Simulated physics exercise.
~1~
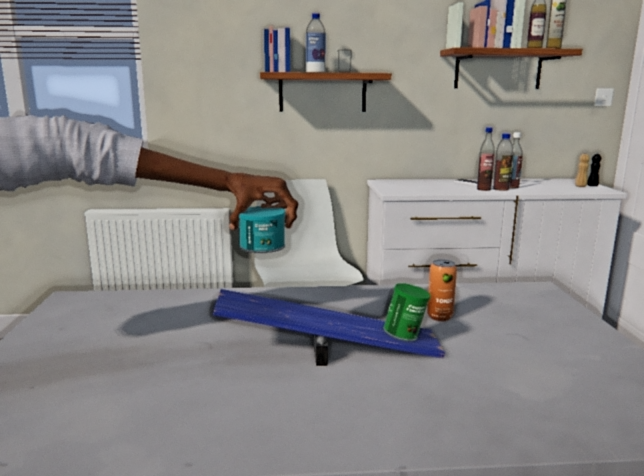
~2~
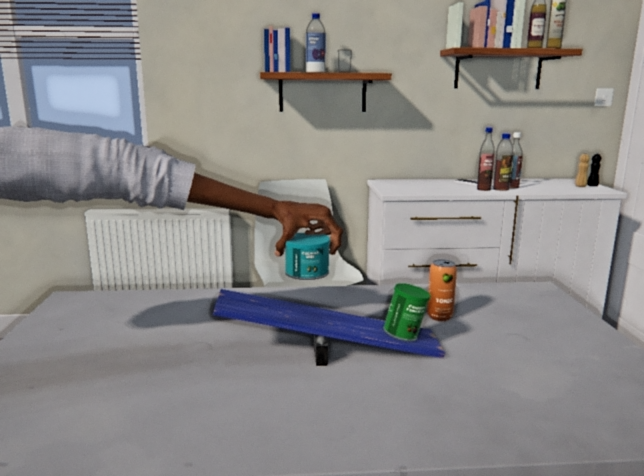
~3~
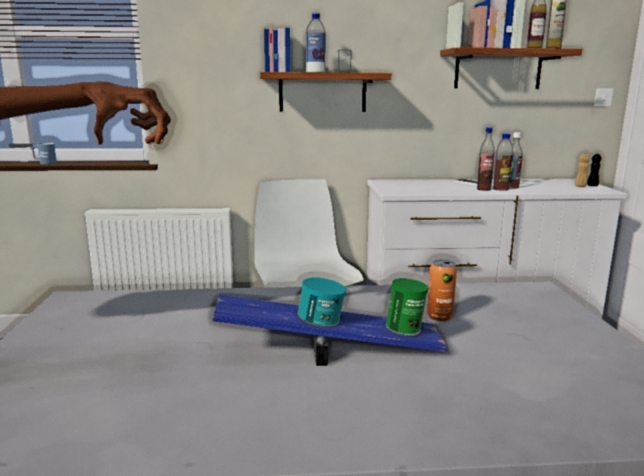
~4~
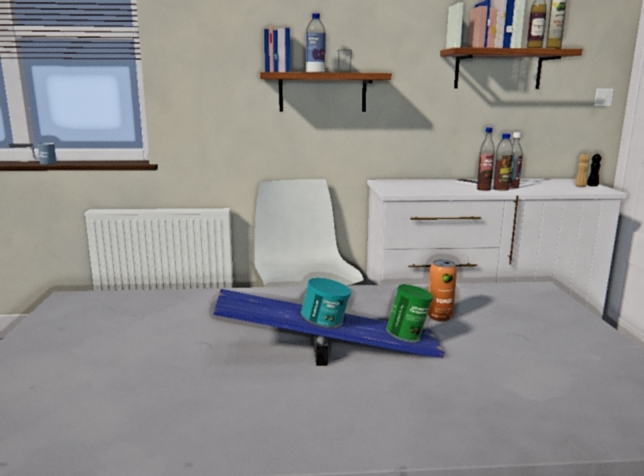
A hand setting a turquoise tub mid-plank and withdrawing, the tilted blue plank ending still low on the green tin's side.
